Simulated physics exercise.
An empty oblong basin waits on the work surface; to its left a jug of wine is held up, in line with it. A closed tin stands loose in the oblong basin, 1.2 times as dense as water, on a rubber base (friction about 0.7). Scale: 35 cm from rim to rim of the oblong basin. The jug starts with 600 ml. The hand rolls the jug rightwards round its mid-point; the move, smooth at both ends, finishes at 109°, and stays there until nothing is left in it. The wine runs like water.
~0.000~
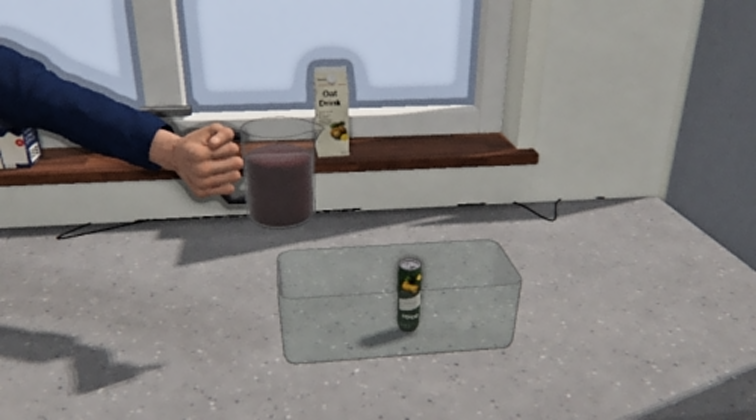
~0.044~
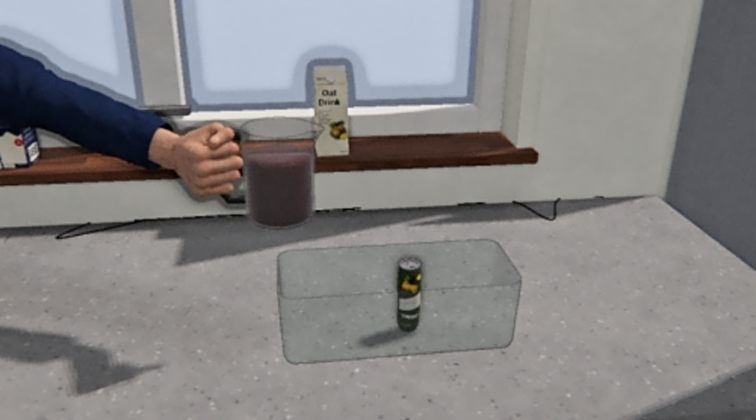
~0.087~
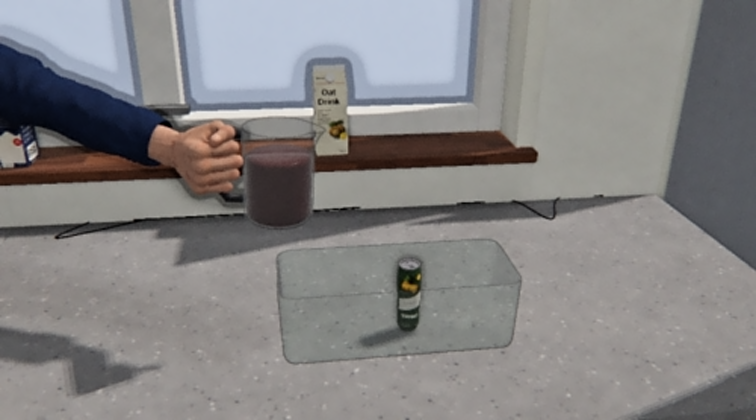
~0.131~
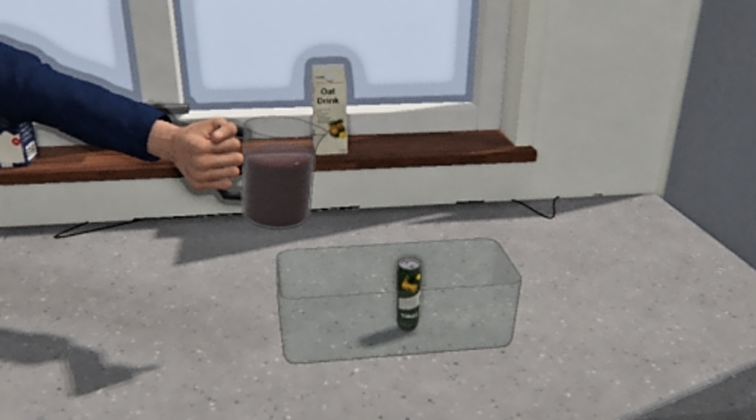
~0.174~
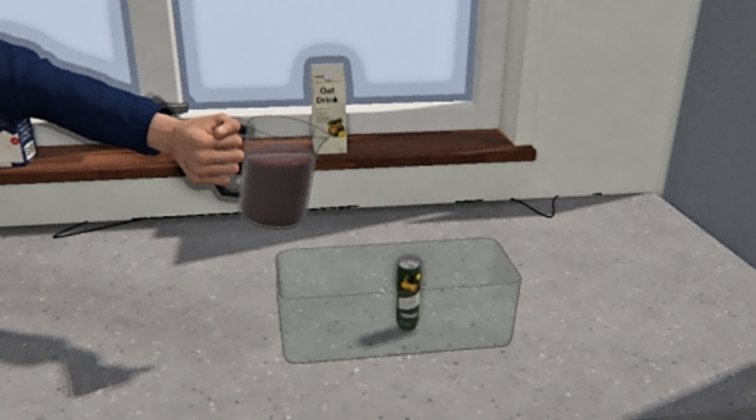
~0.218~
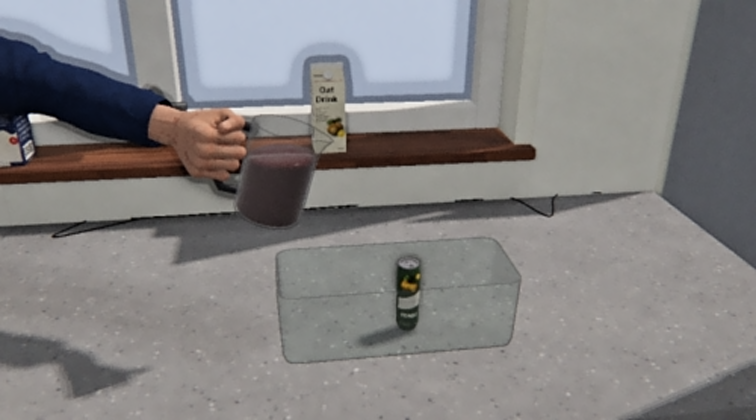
A hand held a clear jug of dark red wine above a counter, to the left of a see-through basin with a small tin standing inside, and slowly tilted the jug slightly to the right.
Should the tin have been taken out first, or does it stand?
It remains upright.
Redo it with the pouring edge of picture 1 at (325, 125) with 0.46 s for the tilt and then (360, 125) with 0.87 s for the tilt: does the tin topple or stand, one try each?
First it remains upright; then it goes over.
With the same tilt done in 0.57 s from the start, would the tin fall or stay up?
The tin remains upright.
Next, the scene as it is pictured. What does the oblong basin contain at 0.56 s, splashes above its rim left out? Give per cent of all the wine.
Near 0 in a hundred.
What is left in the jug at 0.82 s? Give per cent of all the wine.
Some 30 per cent.
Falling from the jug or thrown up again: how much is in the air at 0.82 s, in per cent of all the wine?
About 26 per cent.
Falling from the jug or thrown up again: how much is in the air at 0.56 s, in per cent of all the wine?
About 12 per cent.
Then, 0.56 s in, the tilt is 79° and 87 per cent is still to pour; the tin stands where it began.
Then, 0.82 s in, the tilt is 108° and 30 per cent is still to pour; the tin stands where it began.
Then, 1.08 s in, the tilt is 109° and 3 per cent is still to pour; the tin stands where it began.
Then, 1.37 s in, the tilt is 109° and 0 per cent is still to pour; the tin stands where it began.
Finally, the tin stands where it began.
